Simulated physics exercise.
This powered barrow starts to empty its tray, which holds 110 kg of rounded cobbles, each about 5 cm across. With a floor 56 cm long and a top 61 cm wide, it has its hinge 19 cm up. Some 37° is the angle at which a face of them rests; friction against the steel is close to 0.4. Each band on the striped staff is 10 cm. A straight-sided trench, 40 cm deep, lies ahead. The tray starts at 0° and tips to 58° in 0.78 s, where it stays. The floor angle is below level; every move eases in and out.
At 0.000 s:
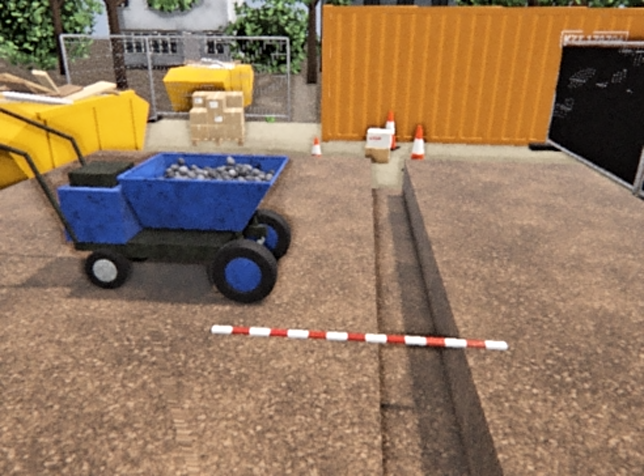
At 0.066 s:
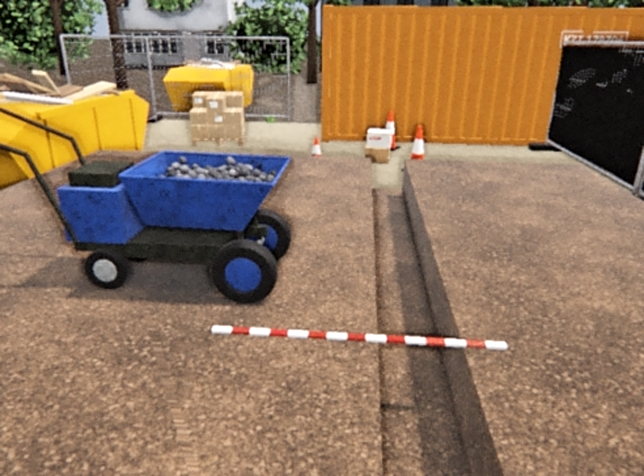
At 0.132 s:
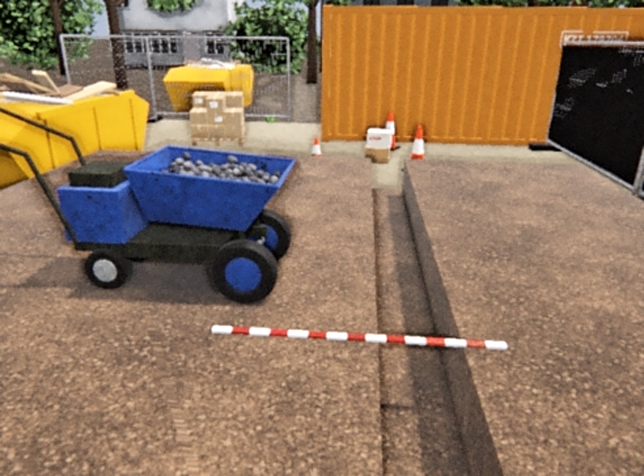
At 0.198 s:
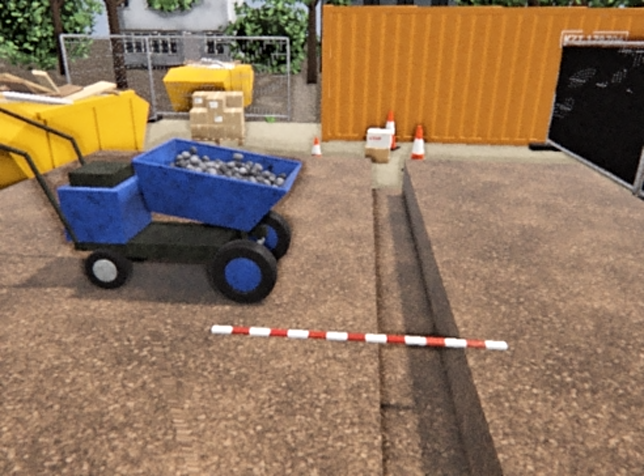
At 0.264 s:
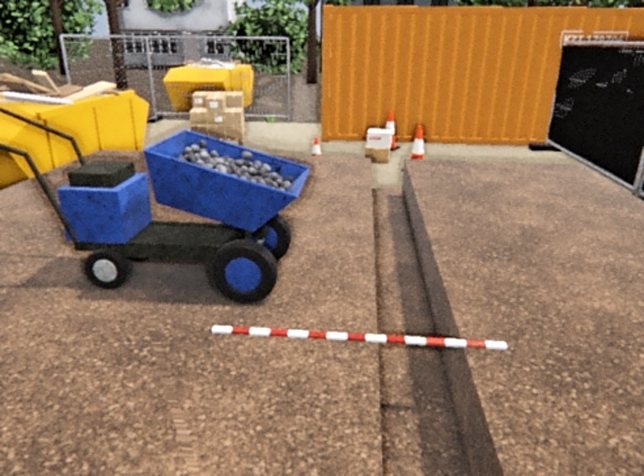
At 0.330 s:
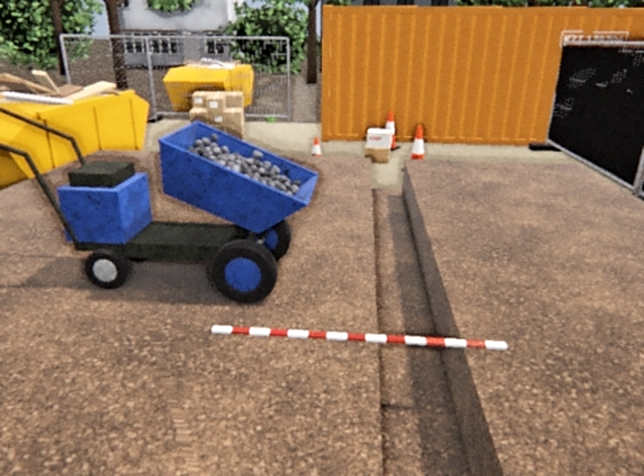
A blue powered barrow with dark wheels stands at the left of a brown dirt building site, seen from slightly above by a still camera, its tray full of grey rounded stones. A red-and-white striped staff lies across a narrow trench, with yellow skips, stacked boxes, cones and an orange container behind. The tray tilts slowly, then faster, its rear rising and its front leaning right toward the trench.
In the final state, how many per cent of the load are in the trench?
About 31 per cent are in the trench in the final state.
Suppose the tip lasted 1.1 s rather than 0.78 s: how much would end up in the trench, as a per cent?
It'd be some 25 per cent.
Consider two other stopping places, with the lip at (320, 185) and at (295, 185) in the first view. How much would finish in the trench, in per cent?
Around 50 and then 45 percent.
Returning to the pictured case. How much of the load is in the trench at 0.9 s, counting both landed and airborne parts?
I'd put it near 0 per cent.
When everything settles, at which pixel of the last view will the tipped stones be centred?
The middle should be near (401, 336).
After 0.6 s the floor is at 49°; 100 % in the tray; the foremost stones are at (319, 216).
After 0.9 s the floor is at 58°; 92 % in the tray, 7 % short of the trench; the foremost stones are at (378, 273).
After 1.2 s the floor is at 58°; 67 % in the tray, 13 % short of the trench, 20 % in the trench; the foremost stones are at (437, 344).
After 3.2 s the floor is at 58°; 52 % in the tray, 17 % short of the trench, 31 % in the trench; the foremost stones are at (442, 366).
